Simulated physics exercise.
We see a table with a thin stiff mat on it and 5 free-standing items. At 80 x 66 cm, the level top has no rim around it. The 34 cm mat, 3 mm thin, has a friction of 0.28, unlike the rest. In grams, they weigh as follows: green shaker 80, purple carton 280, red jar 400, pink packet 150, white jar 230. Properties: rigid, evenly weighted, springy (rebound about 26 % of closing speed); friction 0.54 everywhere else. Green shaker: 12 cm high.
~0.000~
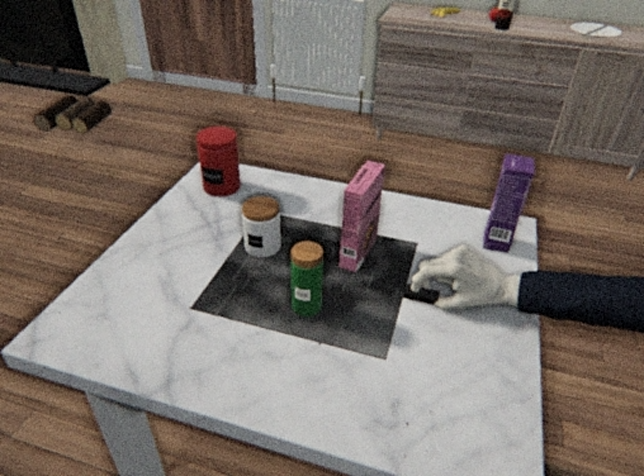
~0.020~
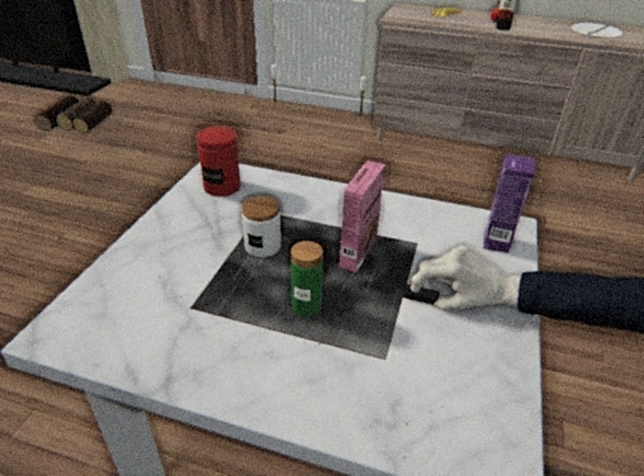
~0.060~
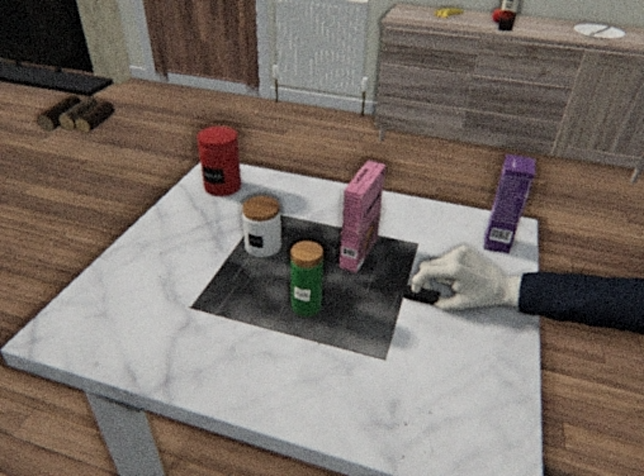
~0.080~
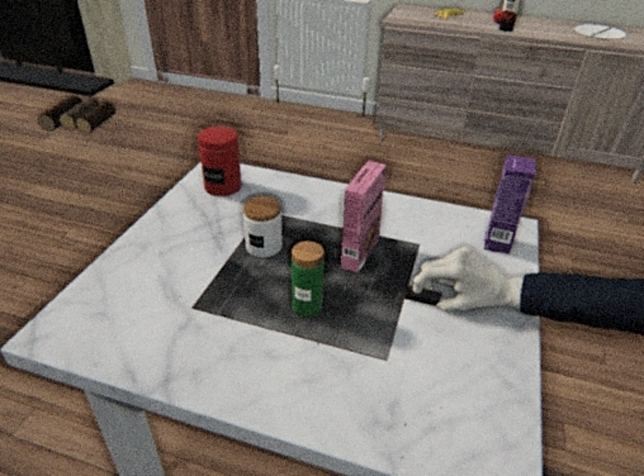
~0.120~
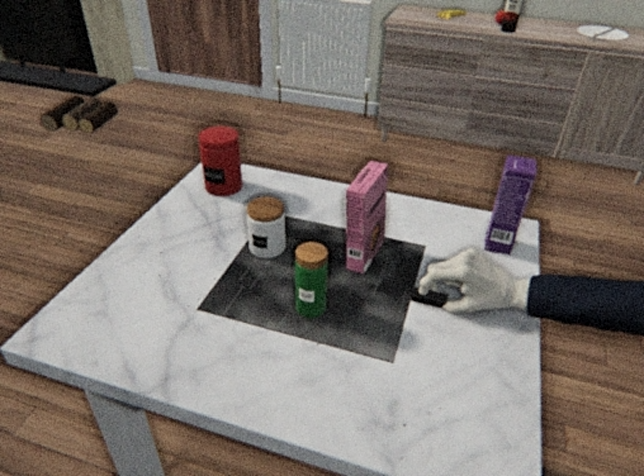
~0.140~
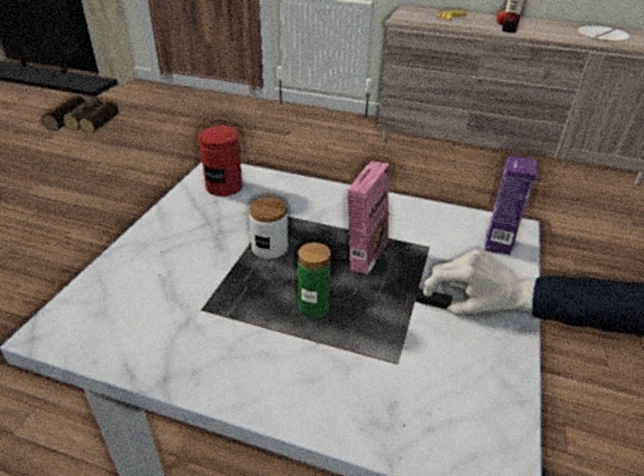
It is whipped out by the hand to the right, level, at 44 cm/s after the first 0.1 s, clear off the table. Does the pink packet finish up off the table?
Yes, it leaves the table.
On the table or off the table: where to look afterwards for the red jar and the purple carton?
Final state - red jar: Inside the limits; purple carton: Inside the limits.
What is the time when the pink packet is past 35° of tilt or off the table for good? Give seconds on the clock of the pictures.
That first happens close to 0.3 seconds.
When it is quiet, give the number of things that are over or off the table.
3.
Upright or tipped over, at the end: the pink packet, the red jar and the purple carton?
Final state - pink packet: Goes over; red jar: Remains on its base; purple carton: Remains on its base.
Around 0.44 s, 15 cm of pull; pink packet at 62° to upright near (403, 231); green shaker shifted 14 cm; white jar shifted 14 cm.
Around 0.84 s, 33 cm of pull; pink packet on its side near (498, 269); green shaker shifted 32 cm; white jar shifted 31 cm.
Around 1.14 s, 46 cm of pull; green shaker and pink packet now off the table; white jar shifted 45 cm.
Around 1.54 s, 64 cm of pull; white jar now off the table.
Finally (2.1 s), off the table, green shaker, pink packet and white jar; the other 2 still in place (within 6 cm).
